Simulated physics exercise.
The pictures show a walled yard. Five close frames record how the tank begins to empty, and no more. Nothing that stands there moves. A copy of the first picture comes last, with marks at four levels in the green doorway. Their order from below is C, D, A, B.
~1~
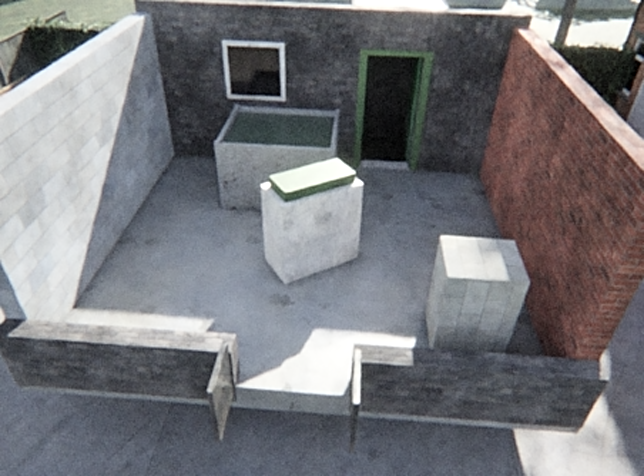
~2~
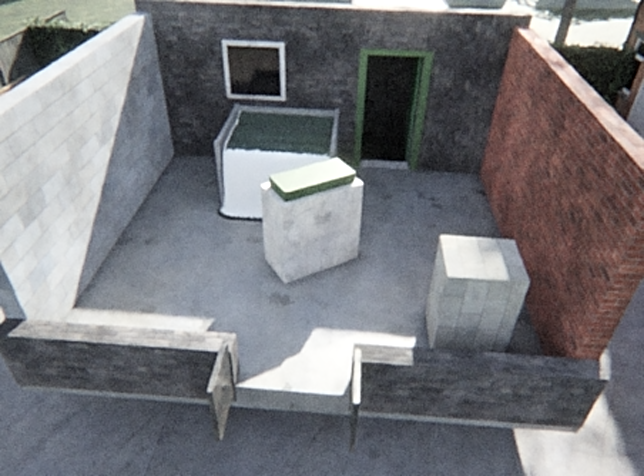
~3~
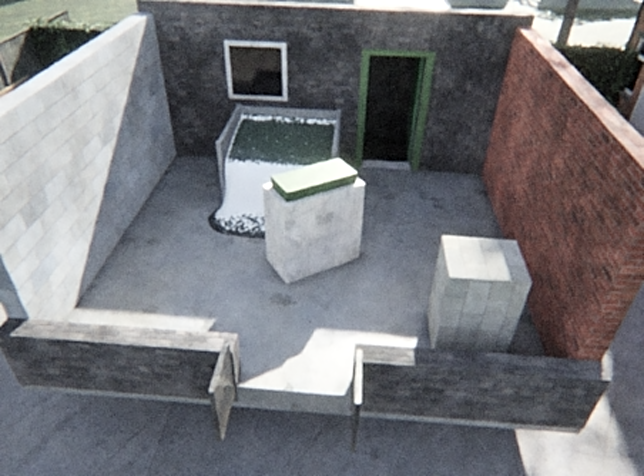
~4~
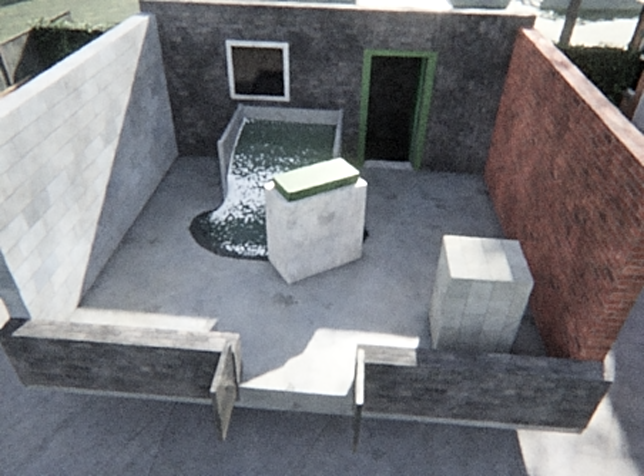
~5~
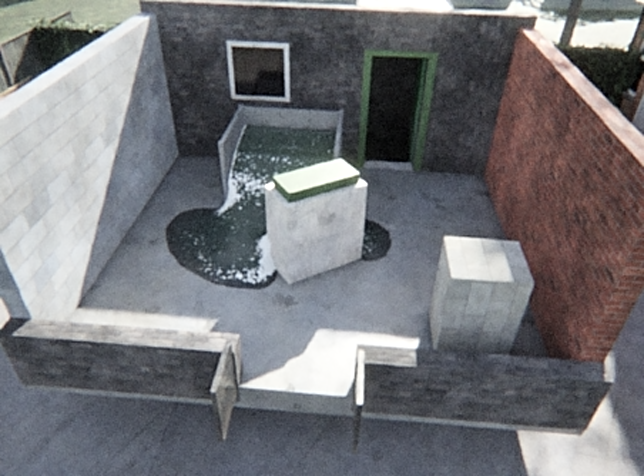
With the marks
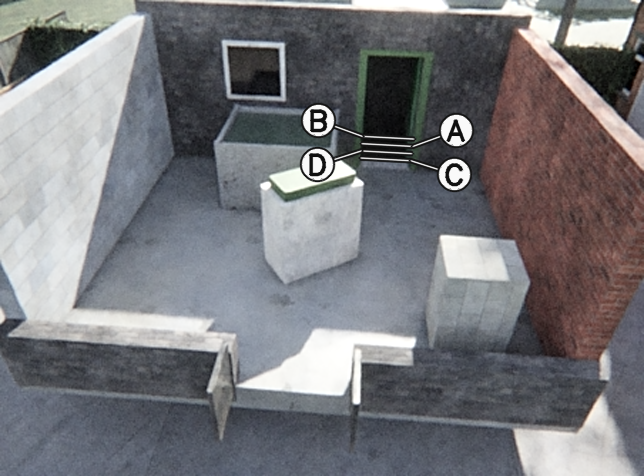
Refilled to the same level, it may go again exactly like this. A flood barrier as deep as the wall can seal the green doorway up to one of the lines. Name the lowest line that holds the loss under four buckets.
The answer is height C.
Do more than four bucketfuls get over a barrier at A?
No.
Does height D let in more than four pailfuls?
No.
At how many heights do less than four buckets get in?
All four.
In white, A at (387, 145); B at (388, 137); C at (385, 159); D at (386, 152); from the bottom up C, D, A, B.
With A, nothing gets over.
With B, nothing gets over.
With C, nothing gets over.
With D, nothing gets over.
